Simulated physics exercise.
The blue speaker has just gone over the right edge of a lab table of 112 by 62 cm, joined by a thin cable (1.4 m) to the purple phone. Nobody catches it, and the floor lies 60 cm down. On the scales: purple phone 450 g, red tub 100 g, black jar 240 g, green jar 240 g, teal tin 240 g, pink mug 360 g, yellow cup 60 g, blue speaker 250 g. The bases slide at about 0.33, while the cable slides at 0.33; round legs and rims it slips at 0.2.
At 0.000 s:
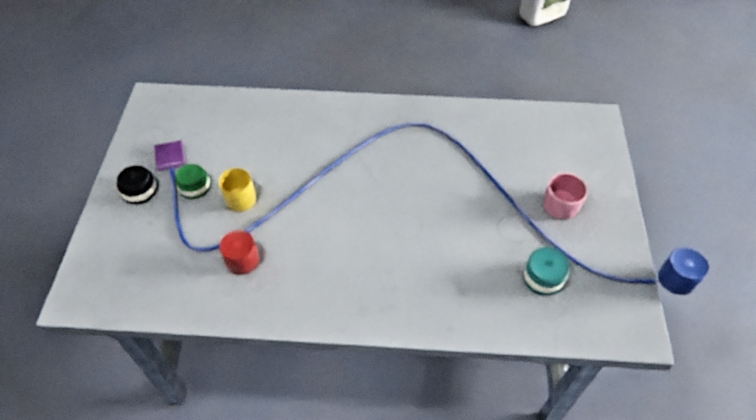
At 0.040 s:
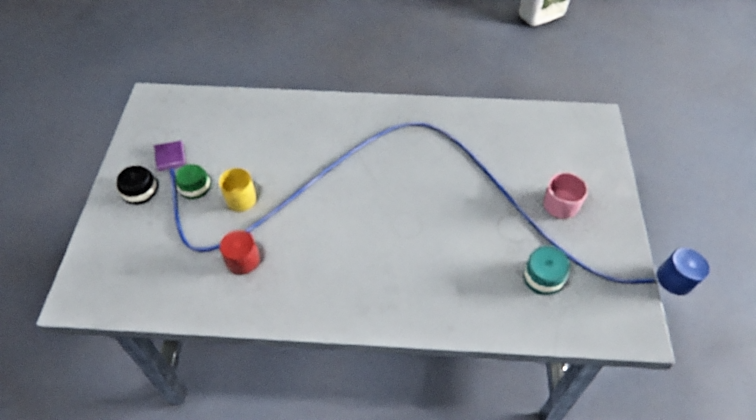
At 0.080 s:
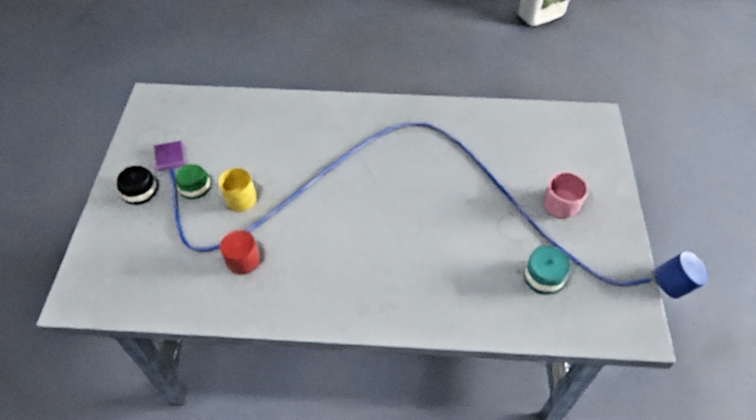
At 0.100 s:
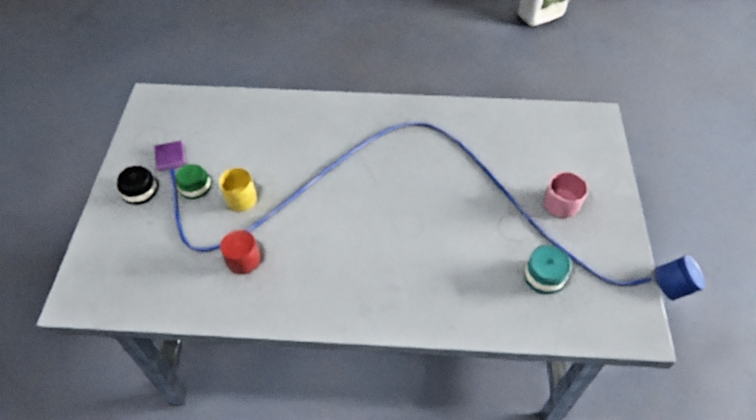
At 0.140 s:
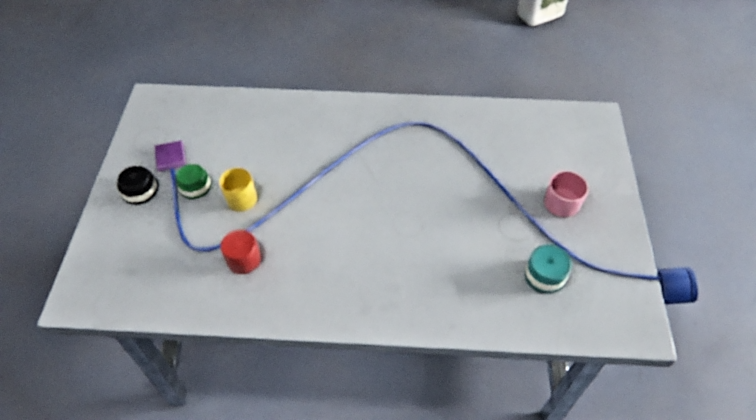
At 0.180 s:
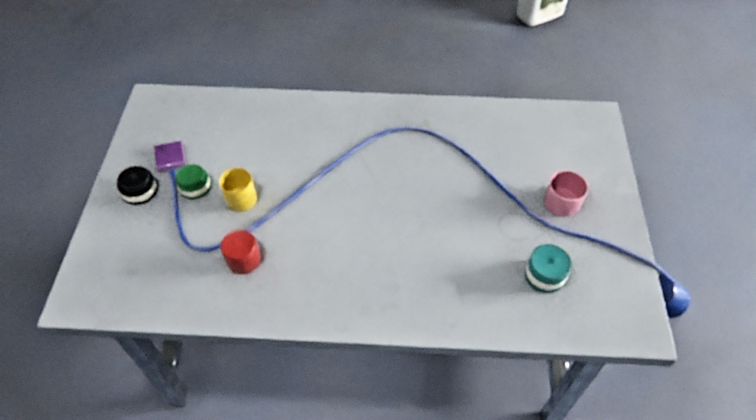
To begin with, a blue cylinder hangs just past the right edge of a pale table, joined by a blue cord to a flat purple square among jars and cups. The cylinder rotates onto its side, then drops partly behind the edge, pulling the cord's right stretch straighter while the containers barely move.
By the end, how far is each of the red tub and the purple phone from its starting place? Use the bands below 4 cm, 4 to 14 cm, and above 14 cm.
The red tub ends below 4 cm, the purple phone ends between 4 and 14 cm.
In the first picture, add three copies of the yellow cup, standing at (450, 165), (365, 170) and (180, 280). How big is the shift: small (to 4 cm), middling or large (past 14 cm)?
Big, big, slight.
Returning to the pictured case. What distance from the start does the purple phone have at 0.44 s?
The purple phone is 2 cm out of place.
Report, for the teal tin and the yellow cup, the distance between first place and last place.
In the end the teal tin has moved about 0 cm, while the yellow cup has moved about 15 cm.
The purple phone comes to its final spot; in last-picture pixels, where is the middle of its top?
It comes to rest at about (192, 176).
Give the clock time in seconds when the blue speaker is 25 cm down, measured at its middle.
Near 0.30 seconds.
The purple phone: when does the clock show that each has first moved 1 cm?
Answer: Purple phone, 0.42 s.
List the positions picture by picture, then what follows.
In the first picture, red tub (237, 244); purple phone (169, 153); cable runs through (586, 267) (485, 171) (386, 131) (289, 200) (178, 224).
In the second picture, blue speaker (690, 263); cable runs through (586, 267) (386, 131) (178, 224).
In the third picture, blue speaker (681, 275); cable runs through (586, 267) (386, 131) (179, 224).
In the fourth picture, blue speaker (680, 278); cable runs through (586, 266) (386, 131) (179, 224).
In the fifth picture, blue speaker (675, 286); cable runs through (589, 264) (387, 131) (179, 224).
In the sixth picture, red tub (238, 244); purple phone (169, 154); cable runs through (616, 247) (492, 177) (388, 132) (290, 199) (179, 224).
By 0.4 s, the cable's tail end at (180, 176); purple phone 2 cm off its start, blue speaker over the edge, green jar 4 cm off its start.
By 0.7 s, the cable's tail end at (199, 185); purple phone 7 cm off its start, green jar 13 cm off its start, yellow cup 13 cm off its start.
By 0.9 s, the cable's tail end at (208, 185); purple phone 8 cm off its start at (192, 176), green jar 13 cm off its start at (242, 139), yellow cup 13 cm off its start at (271, 136).
By 1.2 s, the cable's tail end at (208, 185); purple phone 8 cm off its start, green jar 13 cm off its start, yellow cup 13 cm off its start.
By 2.4 s, the cable's tail end at (208, 185); purple phone 8 cm off its start at (192, 176), red tub 0 cm off its start at (238, 244), green jar 13 cm off its start at (242, 139), yellow cup 13 cm off its start at (271, 136).
